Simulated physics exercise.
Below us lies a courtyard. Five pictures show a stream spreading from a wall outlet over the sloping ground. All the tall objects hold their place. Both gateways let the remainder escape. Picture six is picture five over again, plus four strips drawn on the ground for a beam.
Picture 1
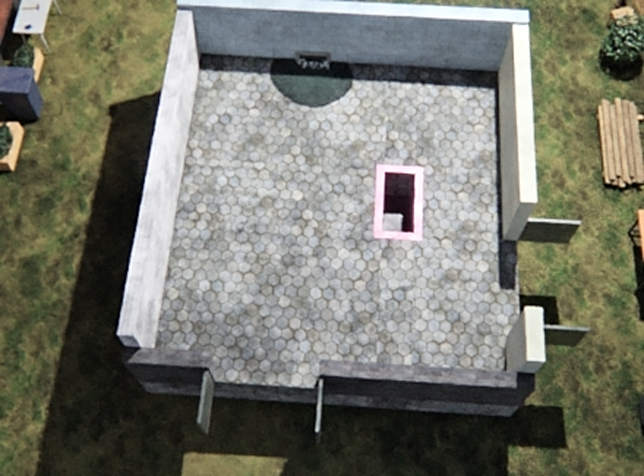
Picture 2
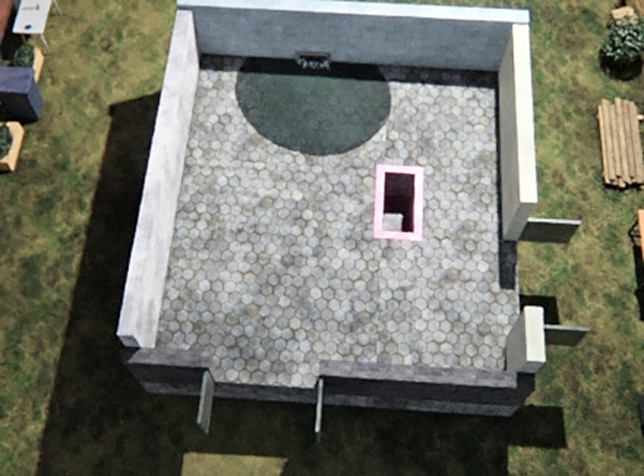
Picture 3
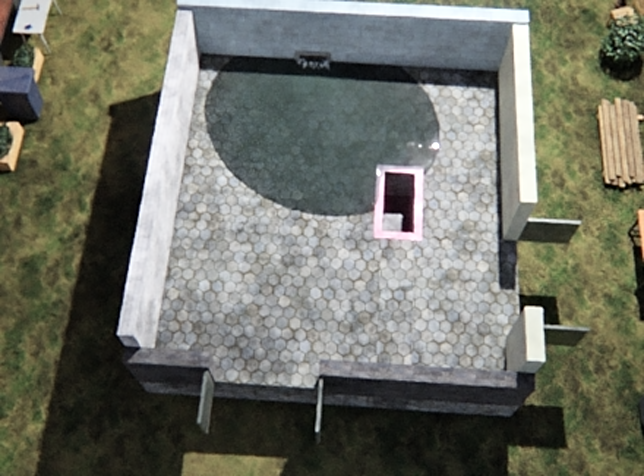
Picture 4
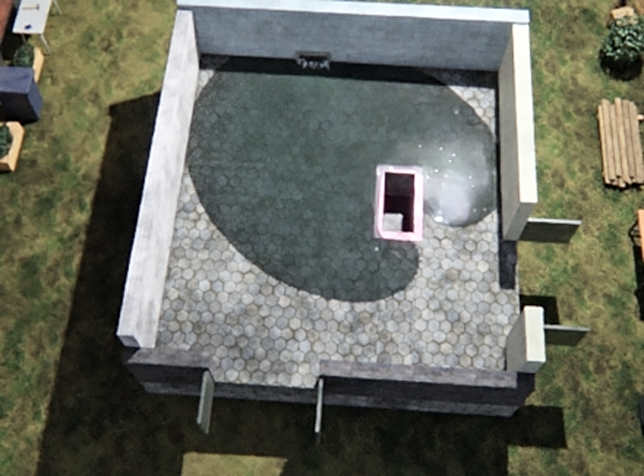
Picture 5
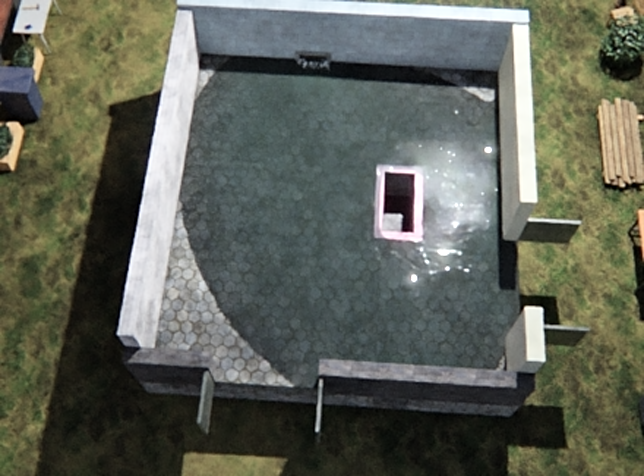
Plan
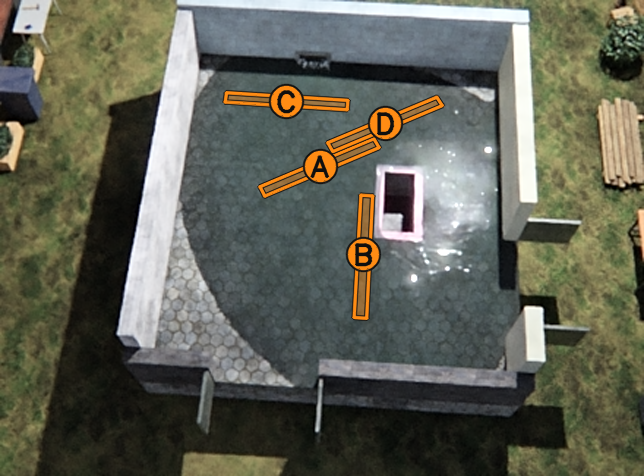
The footage shows a walled, paved courtyard from above as dark water spreads from an outfall at the far wall, reaches and surrounds a pink-rimmed gully, then covers most of the paving, leaving a dry patch at lower left.
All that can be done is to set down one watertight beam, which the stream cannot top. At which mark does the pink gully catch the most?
I would pick place B.
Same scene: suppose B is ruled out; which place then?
Here it is place C.
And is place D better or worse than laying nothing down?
It is worse.
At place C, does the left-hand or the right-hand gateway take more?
The right one.
In orange, A from (262, 191) to (376, 143); B from (360, 317) to (366, 195); C from (225, 97) to (347, 105); D from (330, 147) to (439, 101).
If A is chosen, about 5 % of the stream goes into the pink gully, about 95 % out by the gates.
If B is chosen, about 24 % of the stream goes into the pink gully, about 76 % out by the gates.
If C is chosen, about 12 % of the stream goes into the pink gully, about 88 % out by the gates.
If D is chosen, about 7 % of the stream goes into the pink gully, about 93 % out by the gates.
